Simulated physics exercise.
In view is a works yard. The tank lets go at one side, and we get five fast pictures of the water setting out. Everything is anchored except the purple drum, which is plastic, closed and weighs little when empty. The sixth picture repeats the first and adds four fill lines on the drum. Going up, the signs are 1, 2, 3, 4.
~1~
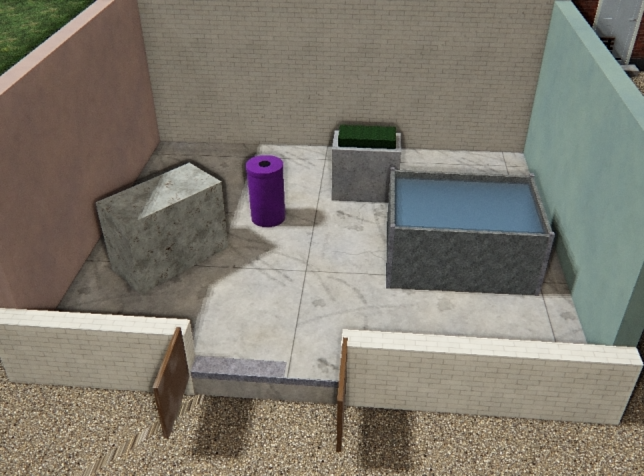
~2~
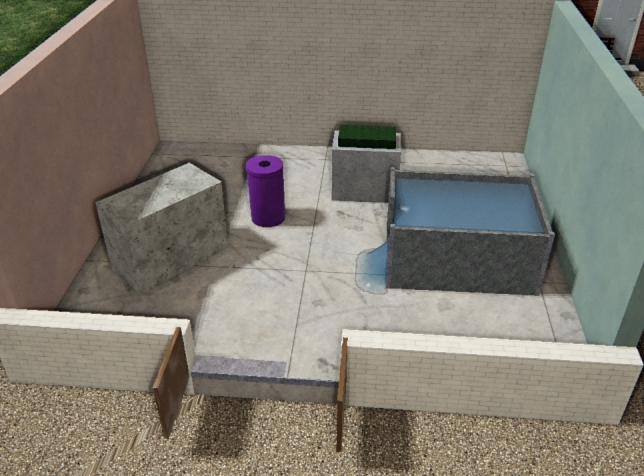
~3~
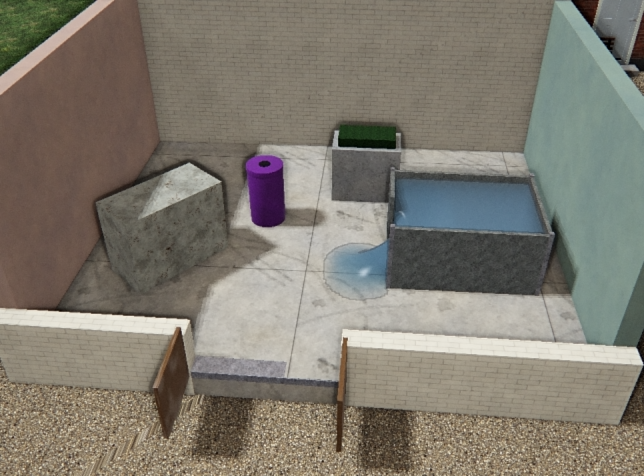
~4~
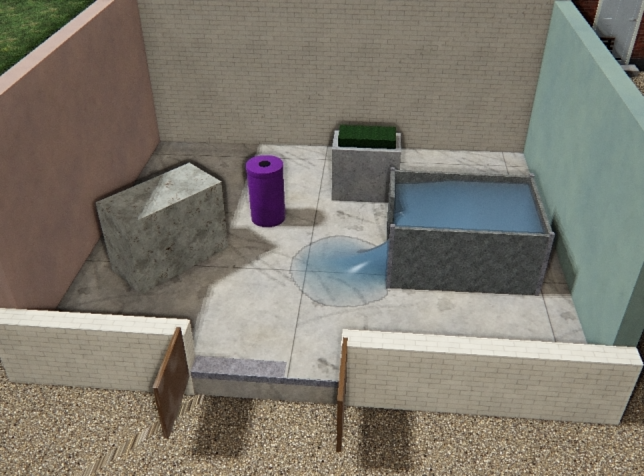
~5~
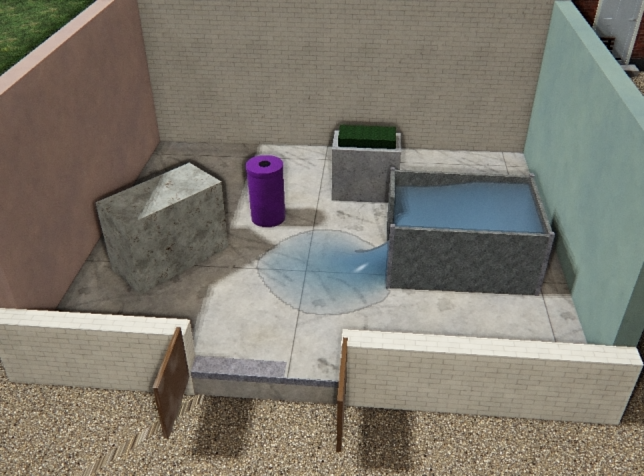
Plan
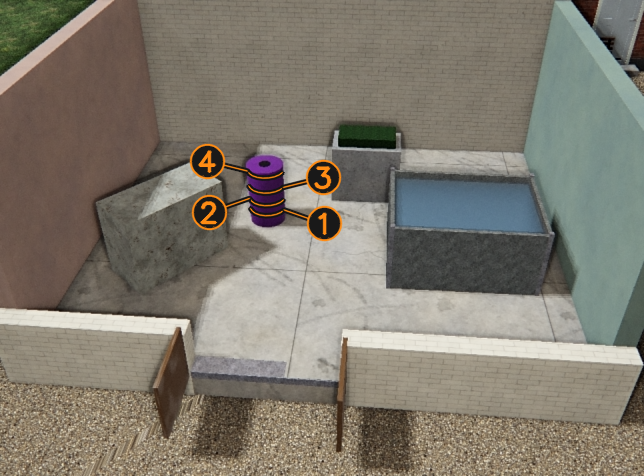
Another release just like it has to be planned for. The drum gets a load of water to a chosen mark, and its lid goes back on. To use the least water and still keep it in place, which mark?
1.
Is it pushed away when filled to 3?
No, that is safe.
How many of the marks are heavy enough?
All four.
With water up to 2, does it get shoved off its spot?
No.
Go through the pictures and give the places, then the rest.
Lid of the purple drum at (265, 164); tank full, its middle at (465, 206); open gate at (266, 328).
Water covers 1 % of the ground and is seen nearest the drum at (364, 257).
Water covers 3 % of the ground and is seen nearest the drum at (341, 250).
Water covers 5 % of the ground and is seen nearest the drum at (318, 244).
Lid of the purple drum at (265, 164); water covers 8 % of the ground and is seen nearest the drum at (291, 240).
On the marked copy, 1 at (265, 215); 2 at (264, 205); 3 at (263, 193); 4 at (262, 178); from the bottom up 1, 2, 3, 4.
Choosing 1, it does not move.
Choosing 2, it does not move.
Choosing 3, it does not move.
Choosing 4, it does not move.
